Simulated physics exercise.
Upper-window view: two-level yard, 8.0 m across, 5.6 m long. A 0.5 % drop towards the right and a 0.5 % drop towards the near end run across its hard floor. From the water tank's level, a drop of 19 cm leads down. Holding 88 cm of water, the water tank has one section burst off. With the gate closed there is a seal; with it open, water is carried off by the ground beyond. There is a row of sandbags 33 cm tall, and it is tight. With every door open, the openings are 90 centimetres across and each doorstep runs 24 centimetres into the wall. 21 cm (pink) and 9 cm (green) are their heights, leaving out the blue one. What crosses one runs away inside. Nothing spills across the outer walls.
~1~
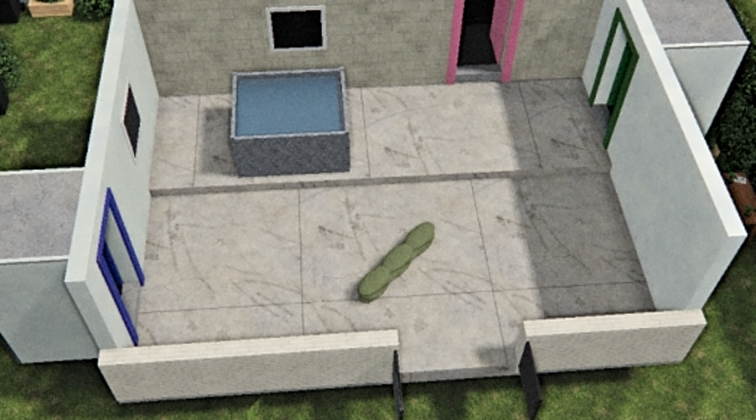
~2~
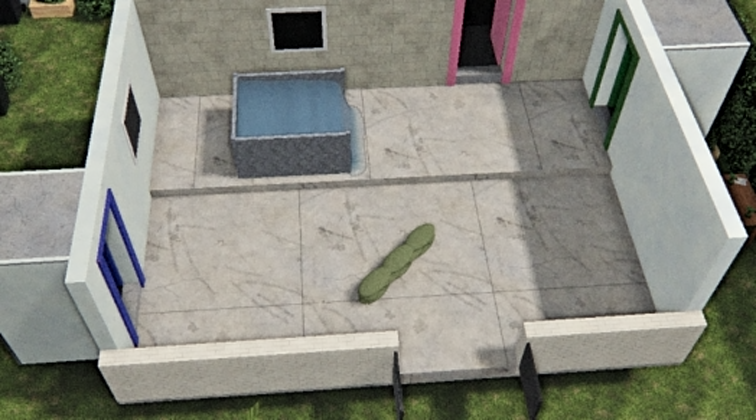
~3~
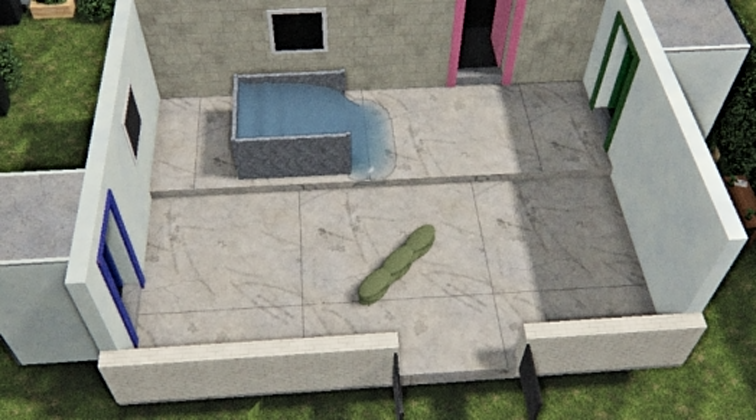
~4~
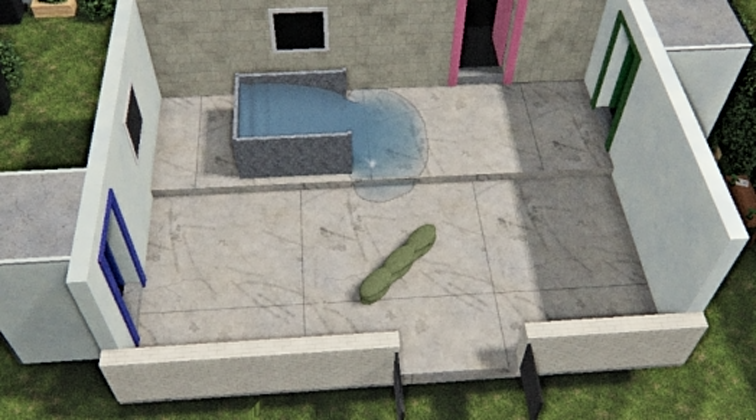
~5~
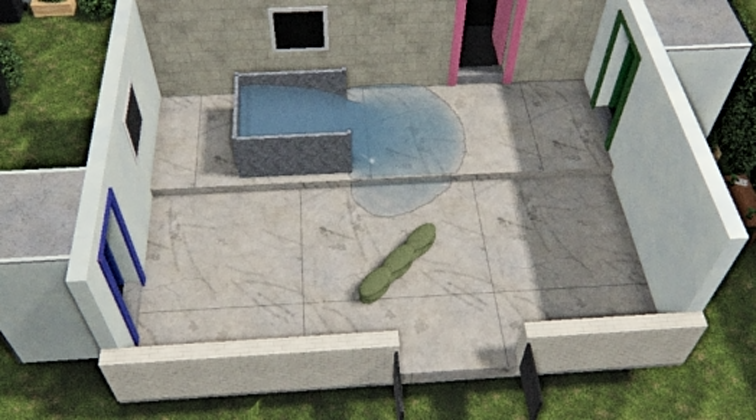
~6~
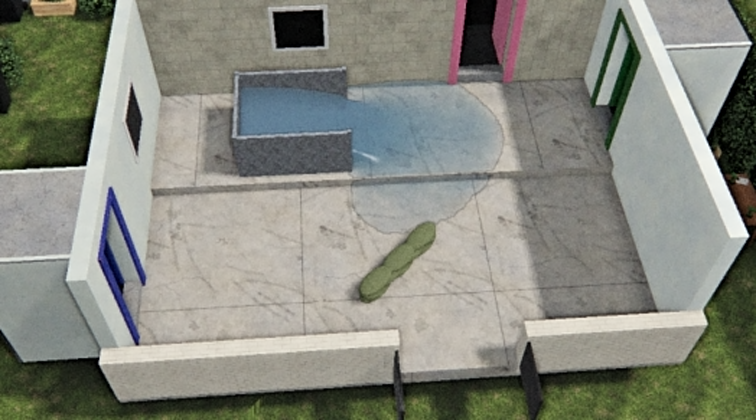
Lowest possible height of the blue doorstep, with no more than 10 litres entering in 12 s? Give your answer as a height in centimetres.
I would say 6.5 cm.
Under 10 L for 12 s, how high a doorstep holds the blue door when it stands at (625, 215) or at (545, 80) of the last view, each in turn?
Minimums: About 18 cm and 25 cm.
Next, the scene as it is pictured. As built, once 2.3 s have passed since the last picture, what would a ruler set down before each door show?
In cm - blue: 0, pink: 10, green: 26.
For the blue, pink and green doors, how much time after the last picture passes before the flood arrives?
Arrival times - blue: 6.5 s; pink: 0.1 s; green: 0.4 s.
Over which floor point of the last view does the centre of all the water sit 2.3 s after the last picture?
Centre estimate: (493, 161) px, approximately.
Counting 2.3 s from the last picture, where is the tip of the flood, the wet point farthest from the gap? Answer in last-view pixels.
Around (664, 341).
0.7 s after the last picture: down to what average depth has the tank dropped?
It averages close to 35 centimetres.
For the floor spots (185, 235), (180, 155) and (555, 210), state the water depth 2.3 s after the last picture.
Going through the spots in order gives 0, 0 and 3 centimetres.
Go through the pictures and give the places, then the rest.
In the first frame, still water, 88 cm deep, in the water tank at (290, 106); the blue door at (124, 276) is dry.
In the second frame, water pours out at (344, 129) and has run 0.3 m, to (362, 165); about 7 cm deep outside, 88 cm at the back.
In the third frame, water pours out at (344, 131) and has run 0.8 m, to (392, 158); about 14 cm deep outside, 85 cm at the back.
In the fourth frame, the front is at (424, 155), 1.3 m from the gap at (346, 131); 2.8 m2 of floor is wet, 76 cm left at the back.
In the fifth frame, the front is at (460, 135), 2.1 m from the gap at (345, 131); 4.9 m2 of floor is wet, 75 cm left at the back.
In the sixth frame, the front is at (498, 140), 2.7 m from the gap at (345, 130); 7.0 m2 of floor is wet, 69 cm left at the back; 3.9 m in a straight line remain to the blue door at (125, 275).
Then, 0.7 s after the last picture water covers 40 % of the floor, deepest (31 cm) near (351, 144); it has not reached the blue door.
Then, 2.3 s after the last picture water covers 50 % of the floor, deepest (40 cm) near (660, 330); it has not reached the blue door.
Then, 11.3 s after the last picture water covers 85 % of the floor, deepest (10 cm) near (652, 341); 5 cm at the blue door, 0 litres in over its 18 cm doorstep.
At the blue door as built, the water peaked near 9 cm, 7.9 s after the last picture.
Run again over the same 12 s with other heights there, 16 litres in over 6 cm, 4 litres over 8 cm. The limit of 10 litres is kept from about 6.5 cm up.
